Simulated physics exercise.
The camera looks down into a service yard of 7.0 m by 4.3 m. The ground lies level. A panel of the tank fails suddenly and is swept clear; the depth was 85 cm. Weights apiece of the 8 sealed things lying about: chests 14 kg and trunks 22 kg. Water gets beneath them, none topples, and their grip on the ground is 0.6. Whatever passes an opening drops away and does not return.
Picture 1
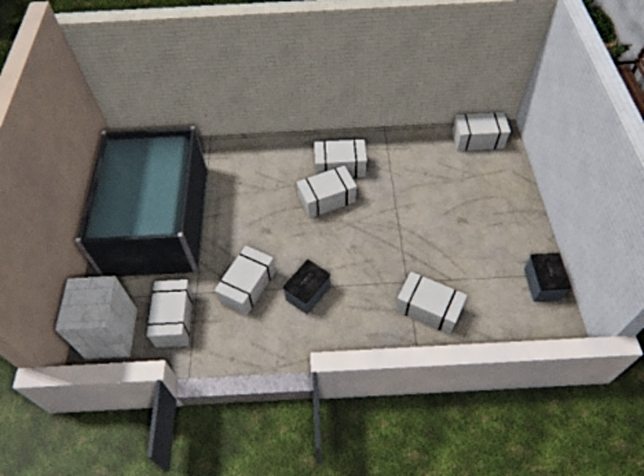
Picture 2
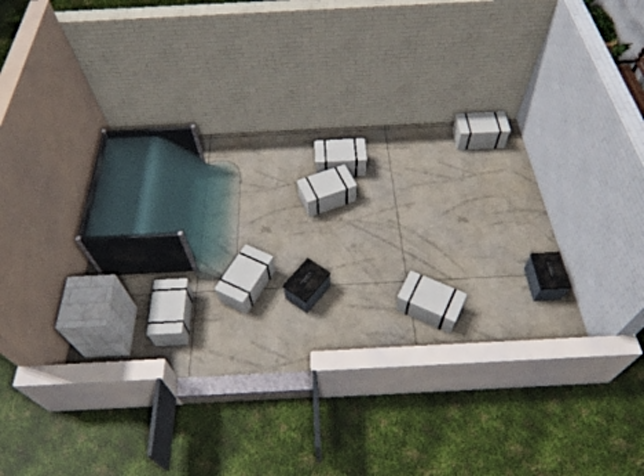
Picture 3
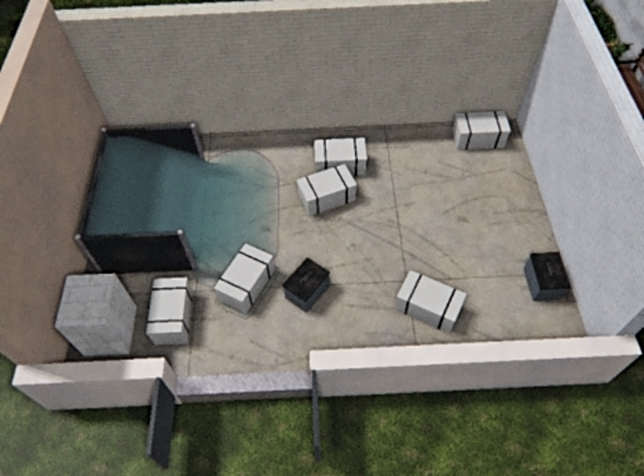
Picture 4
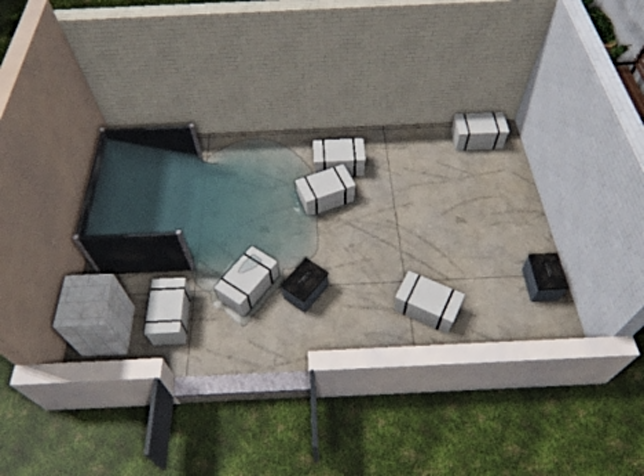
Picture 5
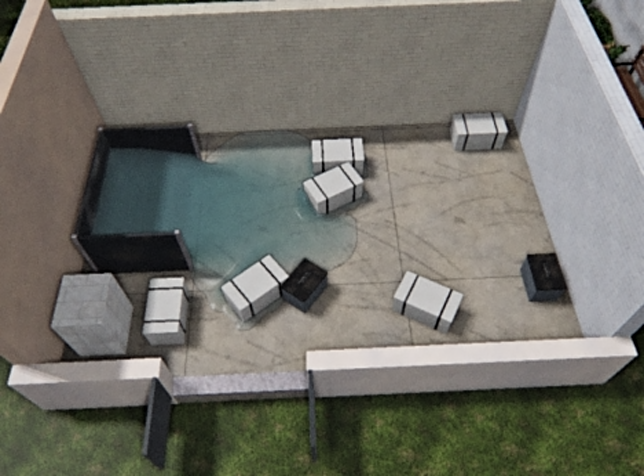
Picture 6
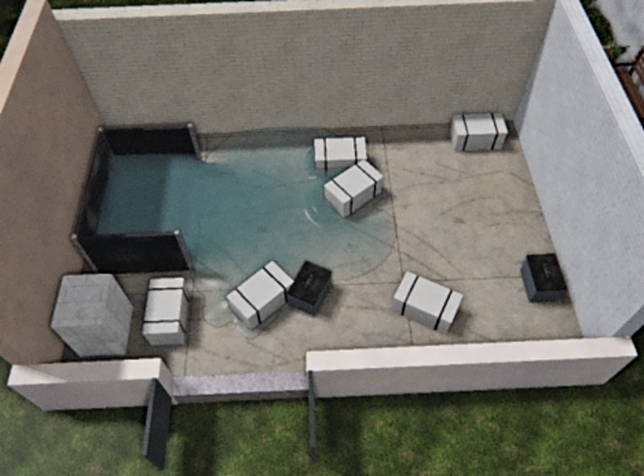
A walled concrete yard edged by grass is seen from high above, with an open gateway in the near wall. A dark tank of blue-green water stands at the left beside a grey block, with white strapped boxes and two black ones scattered across the floor. The tank's right side opens and water spreads rightward in a rounded sheet, nudging the two nearest white boxes a short way and turning them slightly.
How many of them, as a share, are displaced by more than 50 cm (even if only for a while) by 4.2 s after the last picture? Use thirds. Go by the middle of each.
That comes to two thirds or more.
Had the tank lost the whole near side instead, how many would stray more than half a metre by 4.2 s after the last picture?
In that case 5 of them.
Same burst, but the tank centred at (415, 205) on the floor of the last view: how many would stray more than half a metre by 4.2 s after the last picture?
Then 5.
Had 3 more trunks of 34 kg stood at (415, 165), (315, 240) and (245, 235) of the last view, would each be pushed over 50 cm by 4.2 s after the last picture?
In that order: More, past it, over.
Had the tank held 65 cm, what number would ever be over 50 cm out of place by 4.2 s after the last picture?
In that case 7 of them.
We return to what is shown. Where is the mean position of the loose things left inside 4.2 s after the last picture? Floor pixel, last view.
Around (388, 273).
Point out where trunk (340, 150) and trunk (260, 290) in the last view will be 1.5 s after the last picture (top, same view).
Near (452, 113) and (304, 343).
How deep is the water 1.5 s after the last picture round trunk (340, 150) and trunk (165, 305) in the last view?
Roughly 16 and 0 cm.
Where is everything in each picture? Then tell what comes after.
In the first frame, a trunk at (326, 184) rests on the ground; a trunk at (244, 274), on the bottom; water covers 2.5 m2; 0 of 8 have shifted.
In the second frame, a trunk at (327, 183), on the bottom; a trunk at (244, 272), on the bottom; water covers 3.7 m2; 0 of 8 have shifted.
In the third frame, a trunk at (326, 182), on the bottom; a trunk at (244, 272), on the bottom; 5.2 m2 under water; 0 of 8 have shifted.
In the fourth frame, a trunk at (325, 183), on the bottom; a trunk at (246, 274) rests on the ground, 7 cm from its start; water covers 7.0 m2; 1 of 8 have shifted.
In the fifth frame, a trunk at (333, 182), on the bottom, 15 cm from its start; a trunk at (255, 282), on the bottom, 26 cm from its start; 8.7 m2 under water; 2 of 8 have shifted.
In the sixth frame, a trunk at (354, 181) rests on the ground, 46 cm from its start; a trunk at (260, 289), on the bottom, 39 cm from its start; 10.8 m2 under water; 4 of 8 have shifted.
Then, 0.4 s after the last picture 3 of 8 are over 50 cm from their spots; 0 afloat.
Then, 1.5 s after the last picture 5 of 8 are over 50 cm from their spots; 5 afloat.
Then, 2.8 s after the last picture 6 of 8 are over 50 cm from their spots; 6 afloat.
Then, 4.2 s after the last picture 7 of 8 are over 50 cm from their spots, and 7 have been at some point; 6 afloat.
